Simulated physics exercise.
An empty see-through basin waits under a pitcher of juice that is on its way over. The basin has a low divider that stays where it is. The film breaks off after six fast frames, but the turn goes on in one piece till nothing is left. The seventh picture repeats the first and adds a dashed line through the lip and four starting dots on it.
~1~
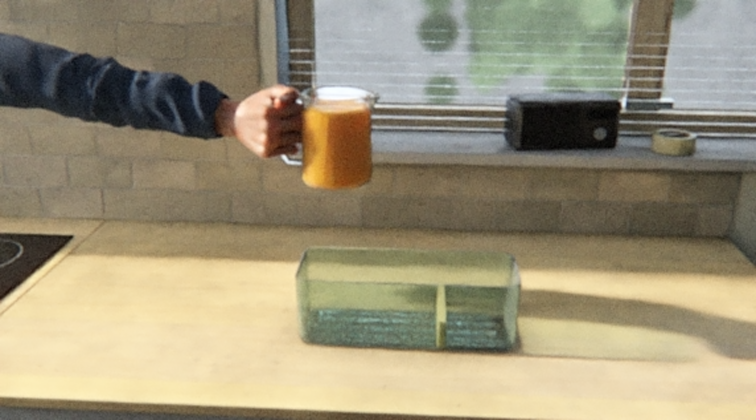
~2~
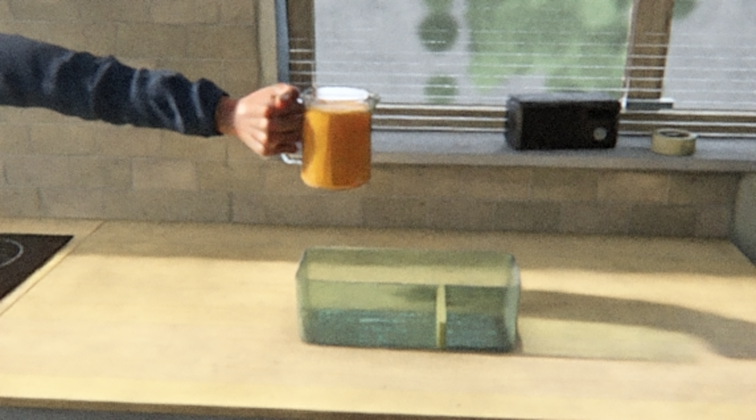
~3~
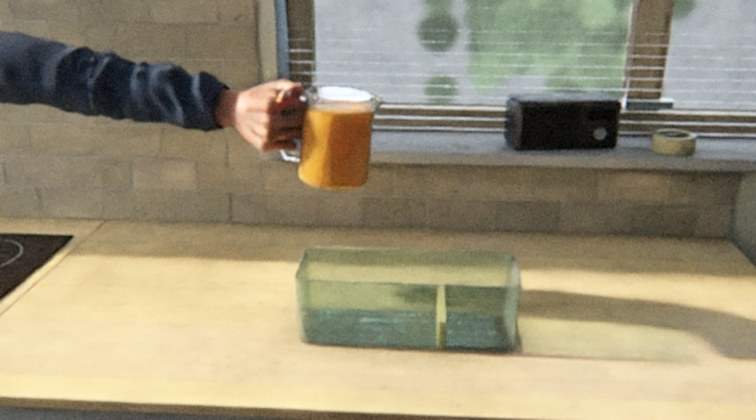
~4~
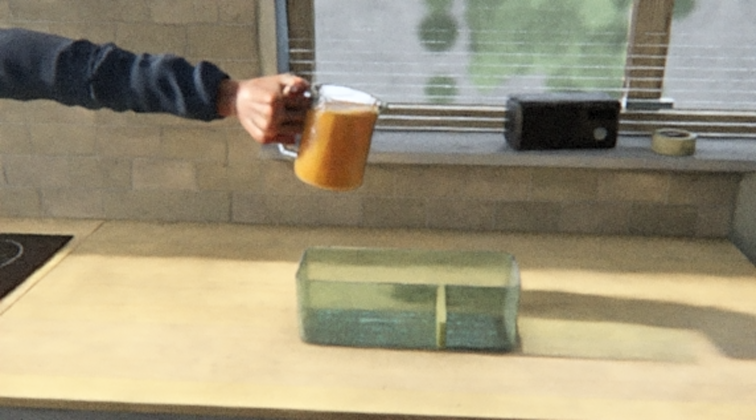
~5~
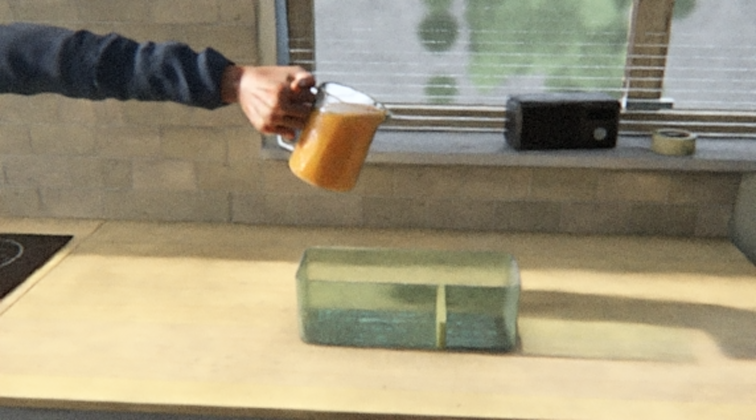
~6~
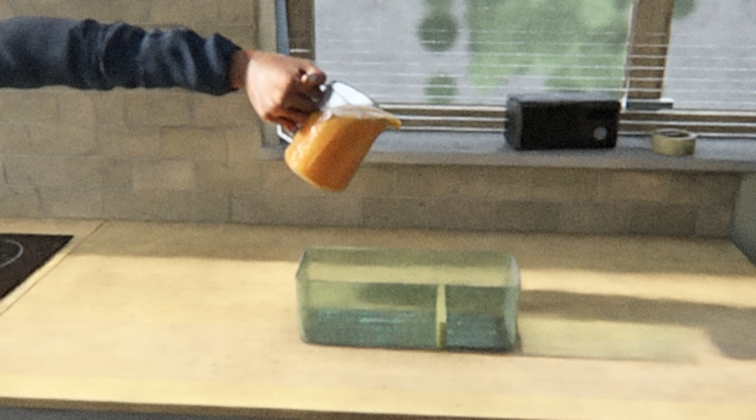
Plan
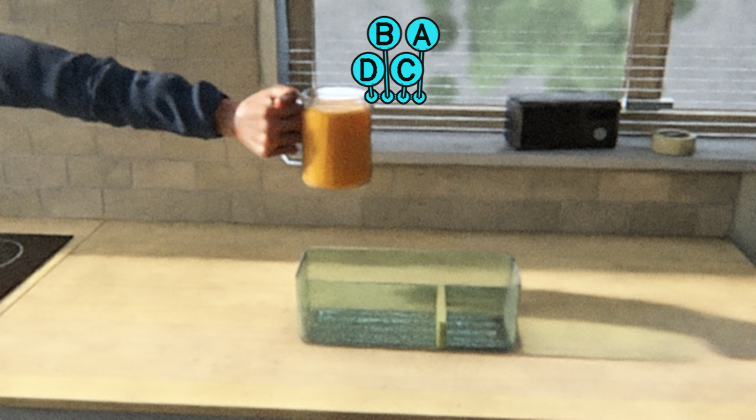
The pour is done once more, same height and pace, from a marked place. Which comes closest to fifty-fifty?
Choose D.
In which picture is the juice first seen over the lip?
Picture 6.
On the marked copy, A at (419, 97); B at (387, 96); C at (403, 96); D at (371, 96).
If A is chosen, about 27 % ends left of the wall and 66 % right of it; 7 % is lost outside.
If B is chosen, about 26 % ends left of the wall and 71 % right of it; 3 % is lost outside.
If C is chosen, about 25 % ends left of the wall and 71 % right of it; 4 % is lost outside.
If D is chosen, about 53 % ends left of the wall and 44 % right of it; 3 % is lost outside.
